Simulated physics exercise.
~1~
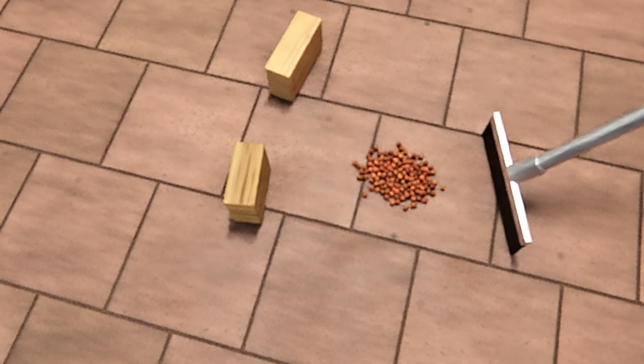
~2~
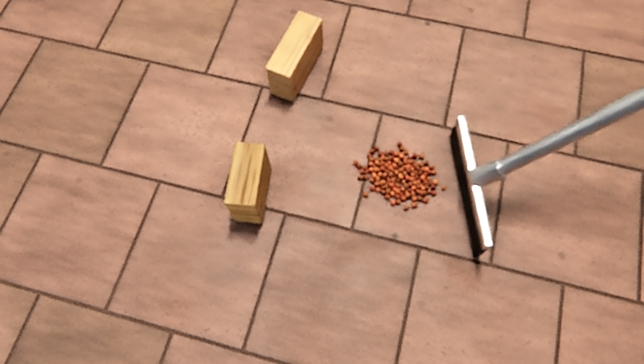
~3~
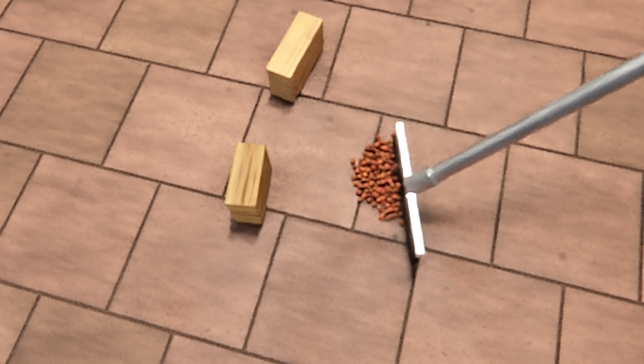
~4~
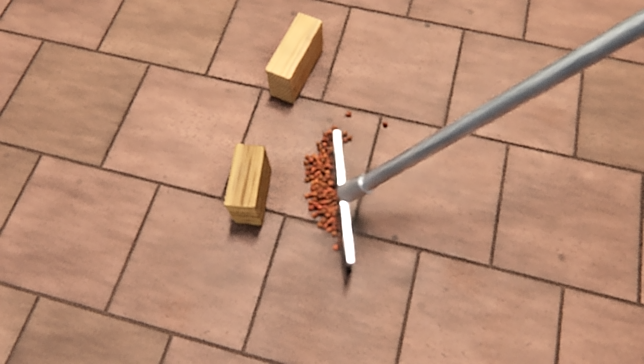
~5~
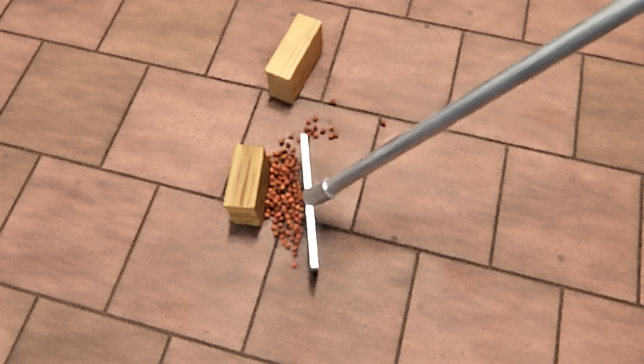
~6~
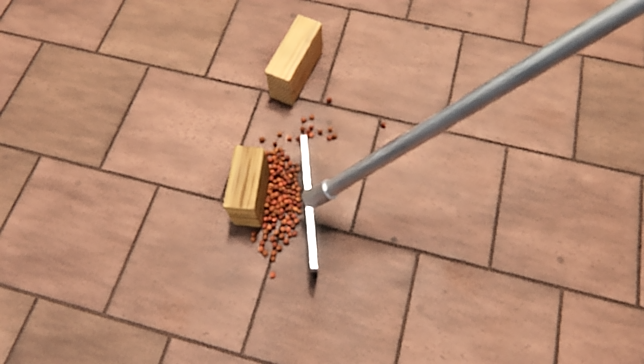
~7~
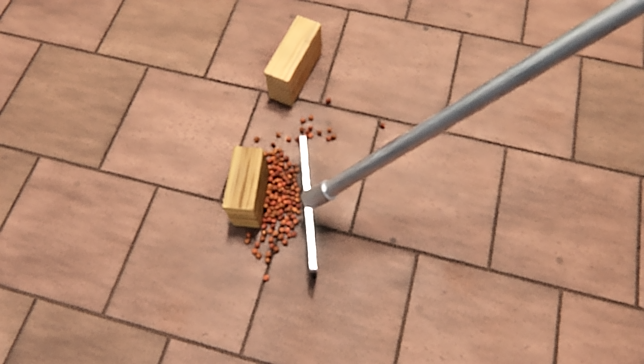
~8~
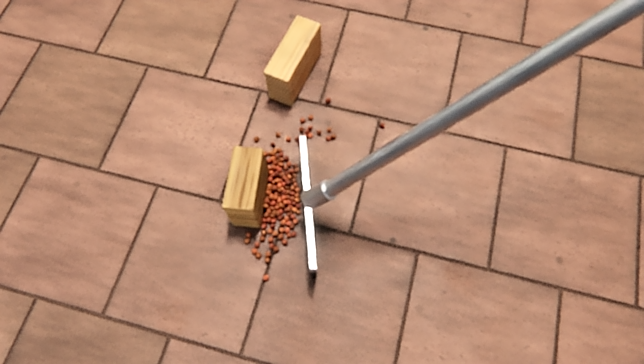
To begin with, a loose patch of small reddish-brown pellets lies on a tiled floor, with two wooden blocks to its left and a long-handled squeegee to its right. The squeegee slides left, reaches the pellets and gathers them into a narrow band against its blade. It keeps pushing them toward the nearer block, leaving a few strays behind near its upper end. The blade then stops just short of that block, and the pellets bunch up between them. A few spread a little past the block's ends before everything settles, with most still held in front of it.
